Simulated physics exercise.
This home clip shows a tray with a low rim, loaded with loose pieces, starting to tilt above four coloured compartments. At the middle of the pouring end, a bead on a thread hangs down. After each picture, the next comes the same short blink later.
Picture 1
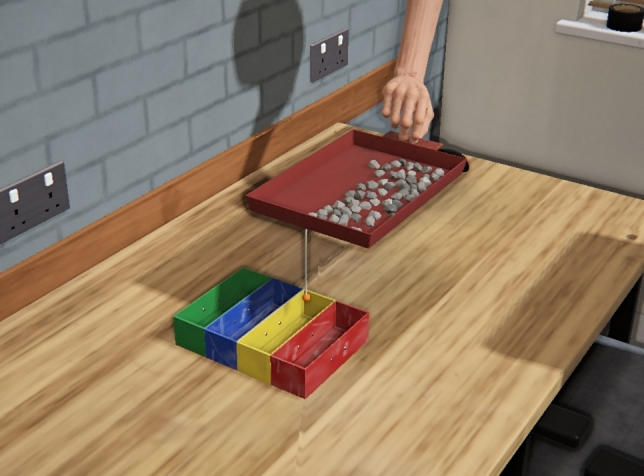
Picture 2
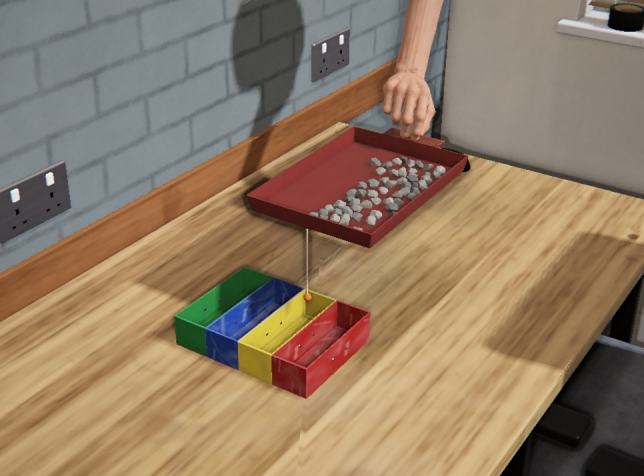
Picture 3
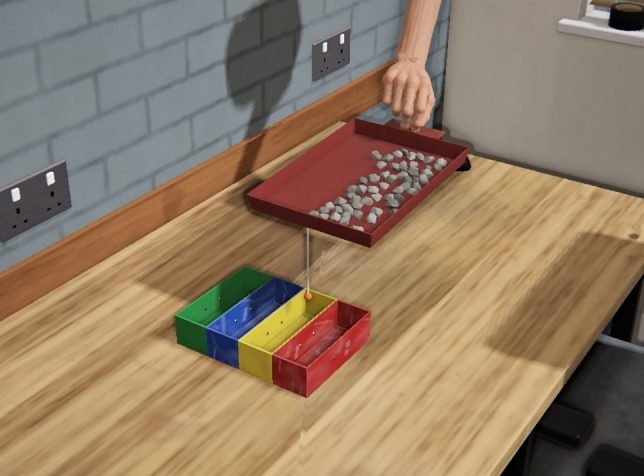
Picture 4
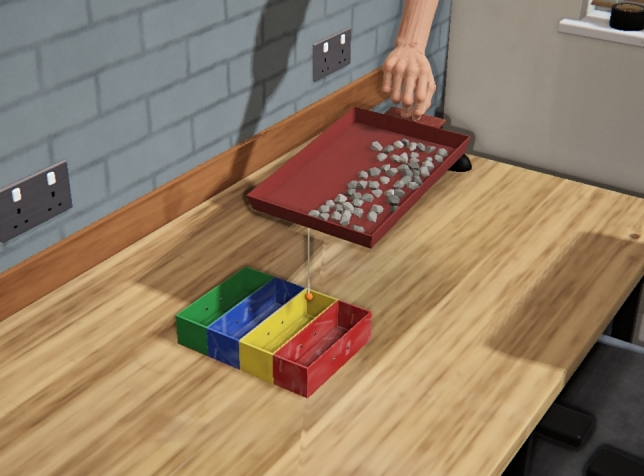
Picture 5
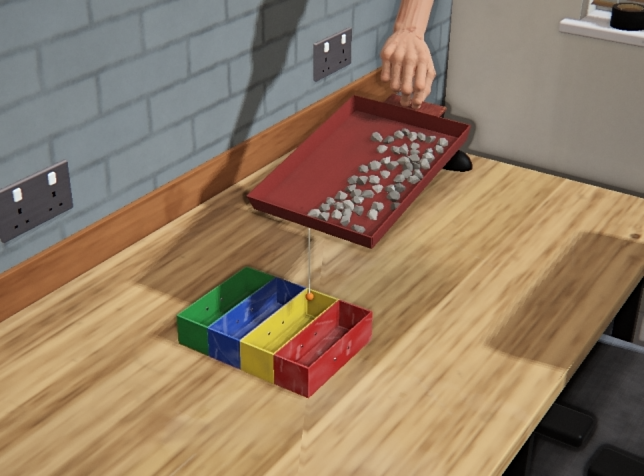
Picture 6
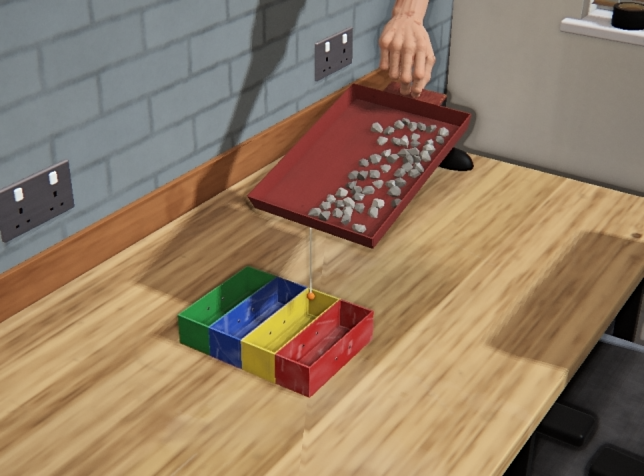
A hand gradually tilts a red tray of grey stones above four coloured compartments.
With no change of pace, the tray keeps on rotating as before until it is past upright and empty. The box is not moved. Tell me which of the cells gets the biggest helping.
The biggest helping lands in the red cell.
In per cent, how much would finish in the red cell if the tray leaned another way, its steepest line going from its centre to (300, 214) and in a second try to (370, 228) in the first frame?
Shares: About 0 in a hundred, then about 40 in a hundred.
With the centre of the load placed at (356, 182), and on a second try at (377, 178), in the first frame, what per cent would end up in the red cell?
Respectively 40 and 20 in a hundred.
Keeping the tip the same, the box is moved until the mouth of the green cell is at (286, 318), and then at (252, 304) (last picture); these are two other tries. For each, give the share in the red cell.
You'd get 0 in a hundred the first time and 30 in a hundred the second.
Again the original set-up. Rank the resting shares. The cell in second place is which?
Second place goes to the cell in yellow.
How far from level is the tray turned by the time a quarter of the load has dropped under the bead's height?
105 degrees.
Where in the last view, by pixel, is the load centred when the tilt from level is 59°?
(343, 214).
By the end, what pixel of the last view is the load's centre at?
Somewhere around (311, 362) in the final view.
Shortly afterwards, tray tipped steeply; the whole lot on the tray.
Next, tray tipped right over; the bulk on the tray; a little in the red cell; only a few in the yellow cell; a little falling or outside the box.
Some moments later, tray tipped past a quarter turn; near half in the red cell; near a quarter in the yellow cell; a little in the blue cell; near a quarter falling or outside the box.
In the end, tray tipped past a quarter turn; near half in the red cell; near a quarter in the yellow cell; a little in the blue cell; none at all in the green cell; near a quarter outside the box.
